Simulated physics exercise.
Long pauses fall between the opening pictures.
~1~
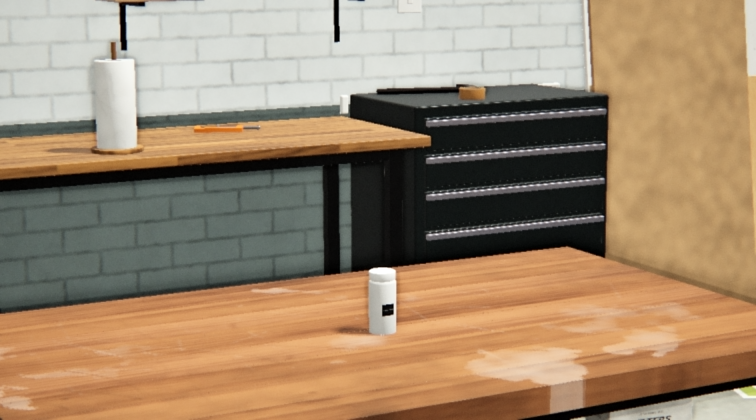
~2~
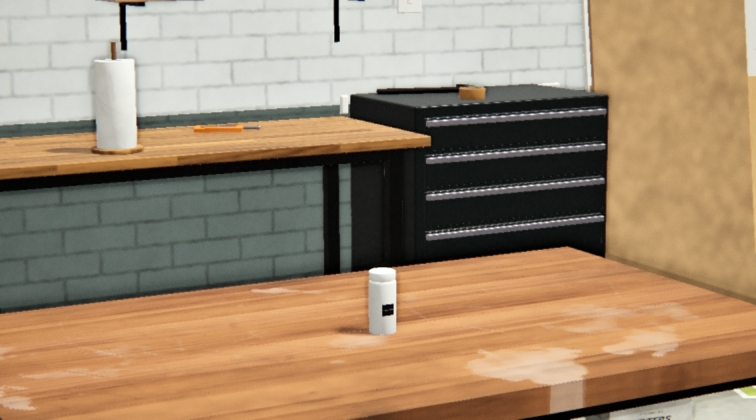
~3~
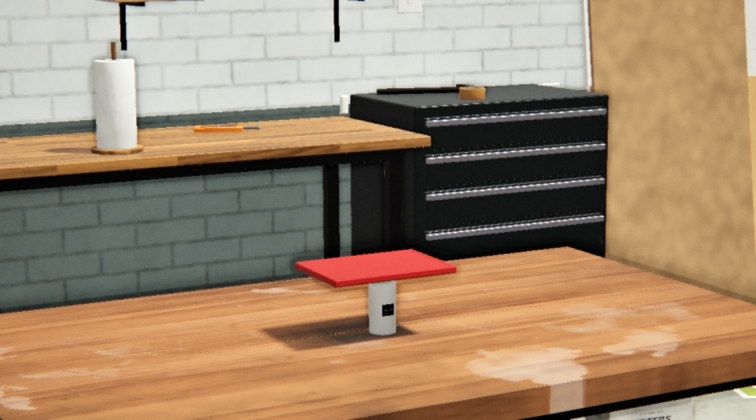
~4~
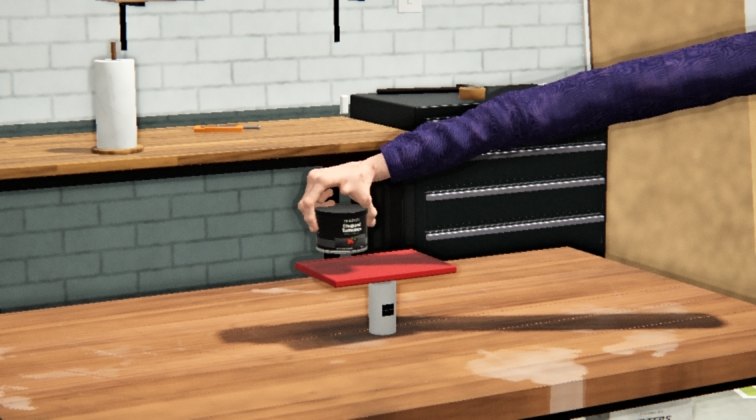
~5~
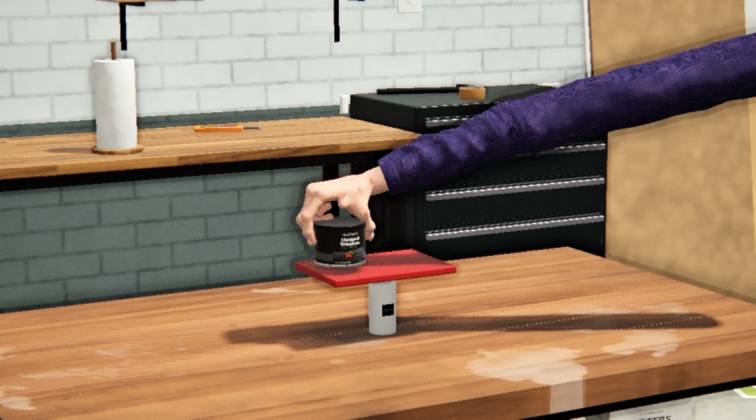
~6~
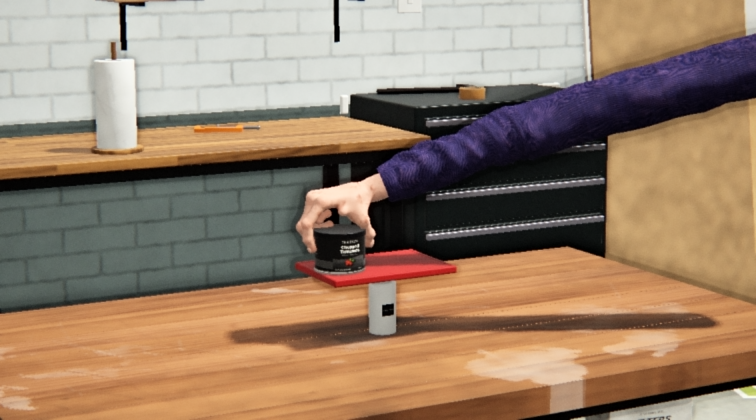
A small white shaker stands on a wooden table in a workshop, seen by a still camera from slightly above, with white brick, a paper towel roll on a bench at left and black drawers behind. A flat red board then appears, resting across the shaker's top. A purple-sleeved arm from the right lowers a black tub onto the board's left side, keeping hold of it.
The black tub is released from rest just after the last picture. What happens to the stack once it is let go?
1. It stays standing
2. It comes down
It comes down.
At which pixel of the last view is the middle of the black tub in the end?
End position in the final view: Approximately (298, 321).
Then, 0.40 s later than the last frame, black tub now fallen; red lid tilted by 70°.
Then, 0.80 s later than the last frame, red lid now fallen; white shaker on its side.
When it is over, fallen, white shaker, black tub and red lid. End places, in pixels of the last picture, black tub near (298, 321). The stack loses its balance.
